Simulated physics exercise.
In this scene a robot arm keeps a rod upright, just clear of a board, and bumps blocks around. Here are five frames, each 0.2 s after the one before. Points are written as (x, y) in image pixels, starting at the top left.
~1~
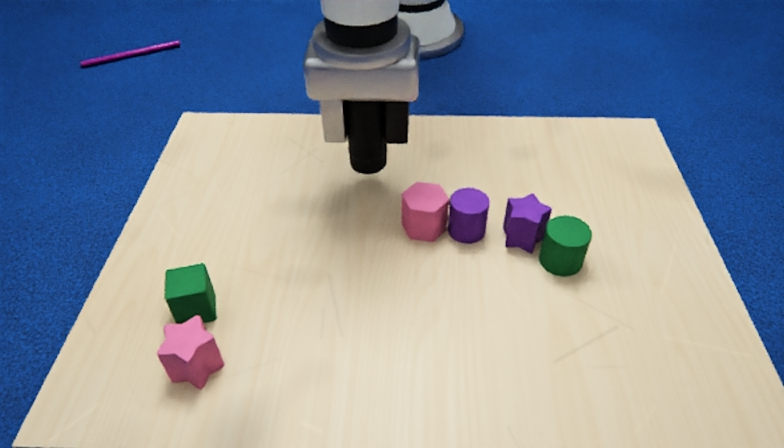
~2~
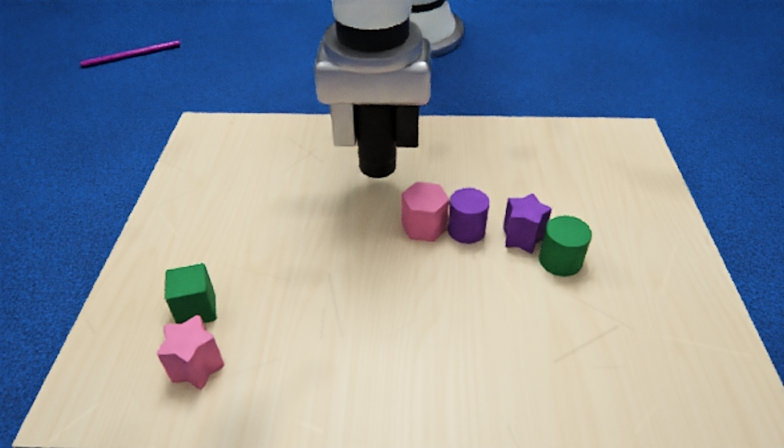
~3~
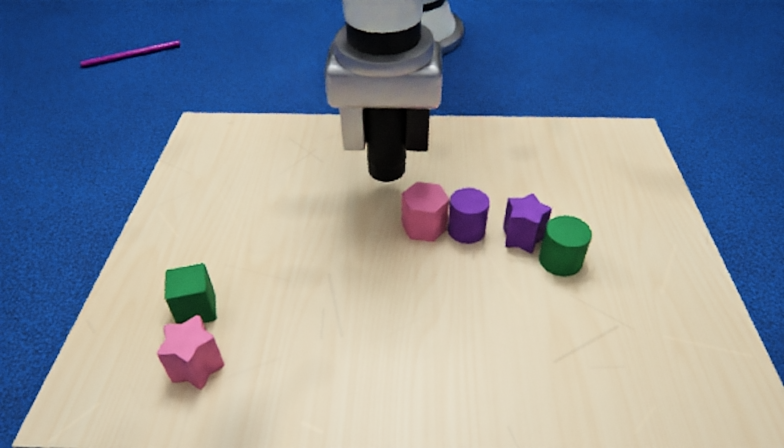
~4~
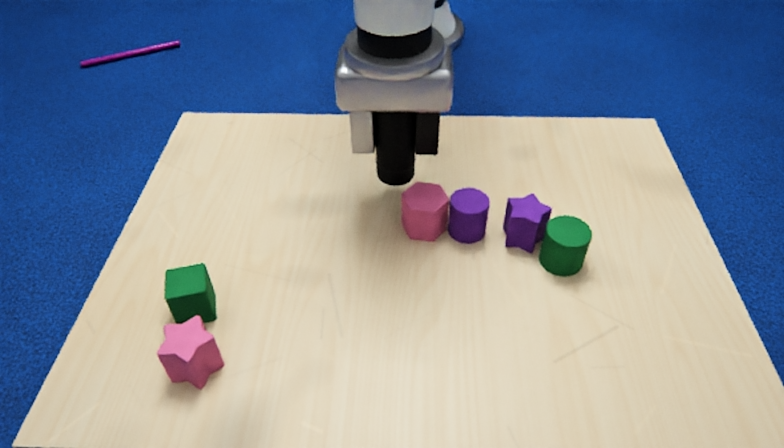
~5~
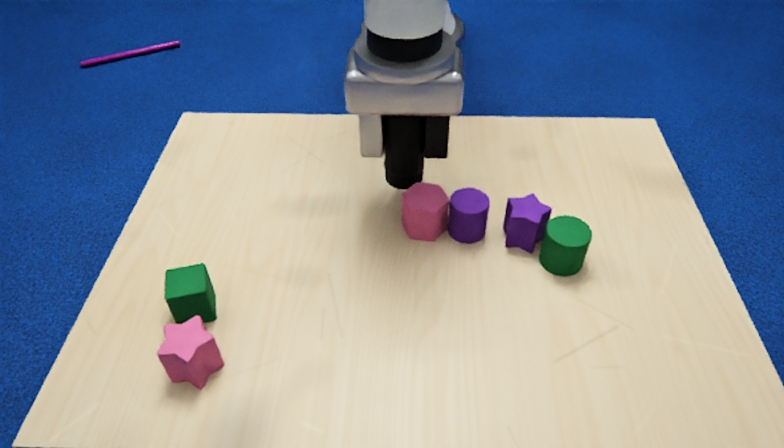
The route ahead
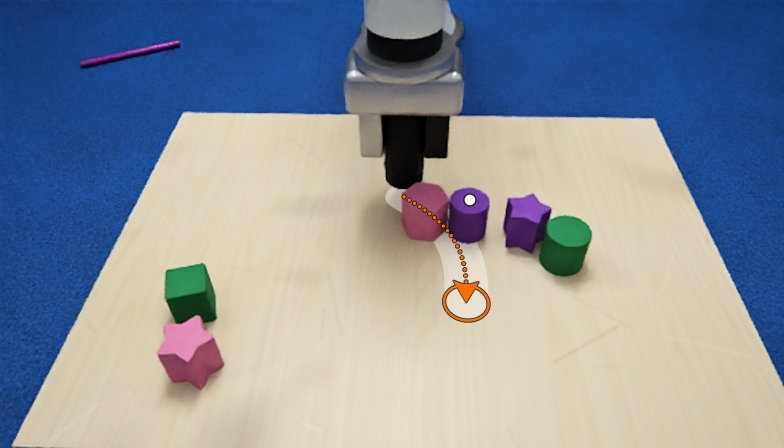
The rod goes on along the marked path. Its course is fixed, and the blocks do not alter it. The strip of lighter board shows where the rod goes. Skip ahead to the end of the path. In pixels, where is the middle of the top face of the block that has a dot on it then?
Roughly at (509, 233).
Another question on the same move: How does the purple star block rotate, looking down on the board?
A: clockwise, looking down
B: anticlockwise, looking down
The correct letter is B.
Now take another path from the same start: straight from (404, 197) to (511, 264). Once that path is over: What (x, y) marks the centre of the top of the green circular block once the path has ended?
At the end it should sit near (597, 233).
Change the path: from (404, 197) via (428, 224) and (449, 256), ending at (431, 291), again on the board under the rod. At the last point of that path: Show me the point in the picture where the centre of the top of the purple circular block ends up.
At the end it should sit near (488, 212).
The line goes from (404, 197) through (440, 222) and (462, 258) to (466, 302); the dot is on the purple circular block.
On the path given first. One third of the way, rod (441, 204); pink six-sided block (441, 222), turned 45° clockwise; purple circular block (480, 206).
Two thirds of the way, rod (464, 240); pink six-sided block (447, 259), turned 95° clockwise; purple circular block (508, 229); purple star block (536, 210), turned 30° anticlockwise; green circular block (577, 231).
At the end, rod (469, 284); pink six-sided block (433, 299), turned 135° clockwise; purple circular block (509, 233); purple star block (536, 210), turned 30° anticlockwise; green circular block (577, 231).
